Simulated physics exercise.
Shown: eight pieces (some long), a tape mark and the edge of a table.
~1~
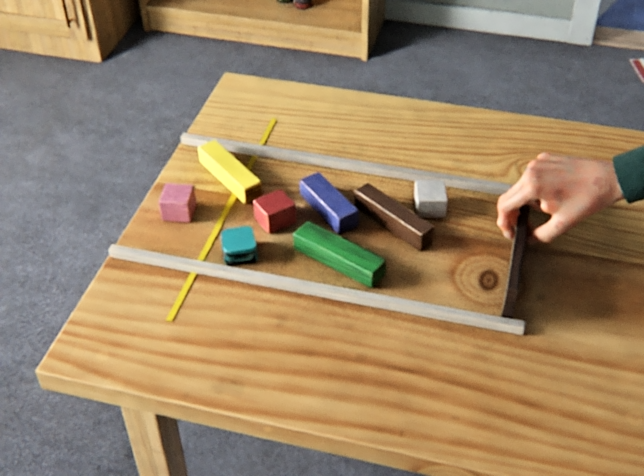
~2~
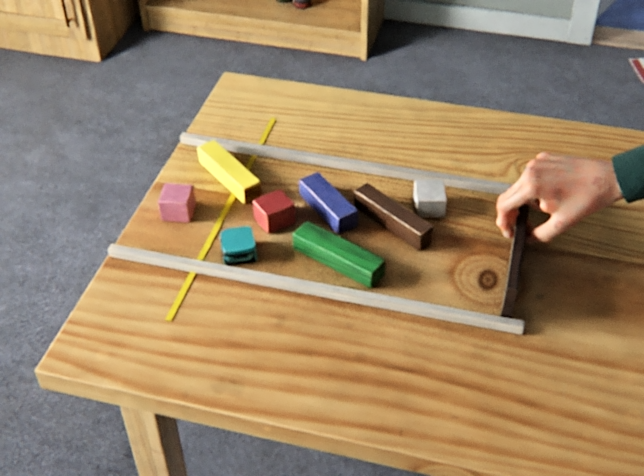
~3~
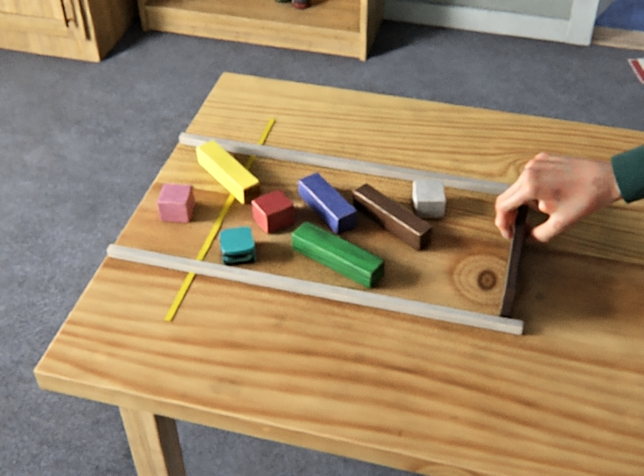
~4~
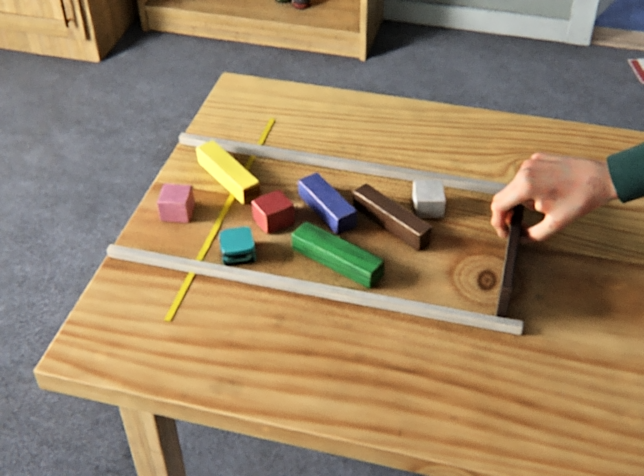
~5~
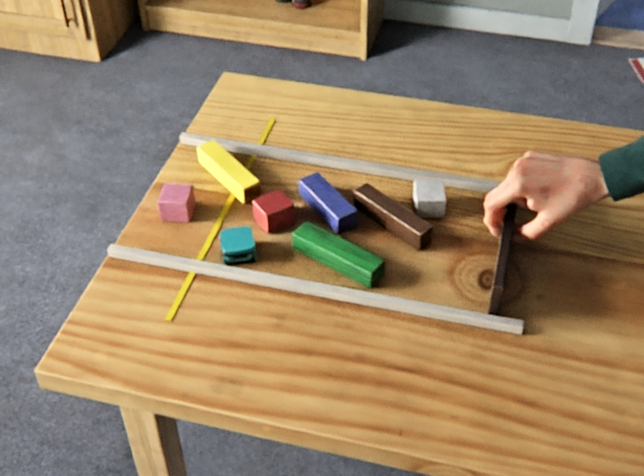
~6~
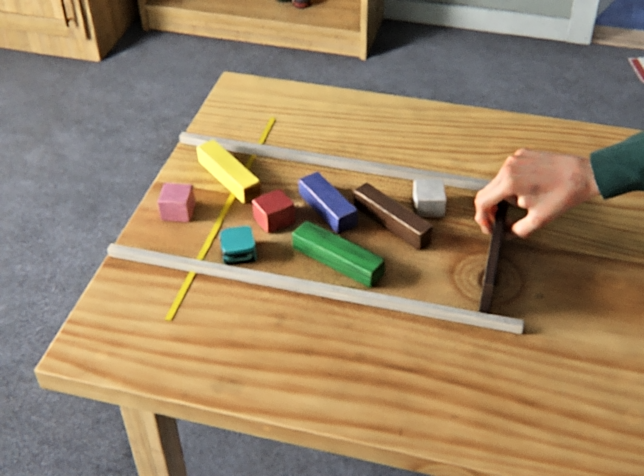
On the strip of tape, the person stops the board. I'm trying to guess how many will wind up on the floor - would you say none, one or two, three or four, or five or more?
Only one or two.
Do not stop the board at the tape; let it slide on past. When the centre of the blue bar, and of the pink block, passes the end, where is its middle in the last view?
The blue bar gives roughly (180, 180), the pink block roughly (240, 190).
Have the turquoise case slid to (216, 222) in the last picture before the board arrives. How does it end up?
Lab note: It goes off the edge.
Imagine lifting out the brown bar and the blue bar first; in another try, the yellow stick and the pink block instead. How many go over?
The count is 0 in one try and 0 in the other, in that order.
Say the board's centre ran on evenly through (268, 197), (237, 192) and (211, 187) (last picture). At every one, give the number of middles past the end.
Counts: 0, 1, 2.
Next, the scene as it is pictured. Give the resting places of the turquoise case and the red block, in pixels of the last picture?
First object about (145, 239); second object about (161, 200).
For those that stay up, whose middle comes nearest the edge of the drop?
Closest at the end: The yellow stick.
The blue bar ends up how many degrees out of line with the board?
Around 35 degrees.
Soon after, none off yet; pink block at rest near (177, 203); yellow stick at rest near (229, 171); turquoise case at rest near (238, 246).
Then, none off yet; pink block at rest near (177, 203); yellow stick moved a little near (217, 166); turquoise case moved about its own width near (215, 248).
At rest, the number that fall off is one or two; fallen, pink block.
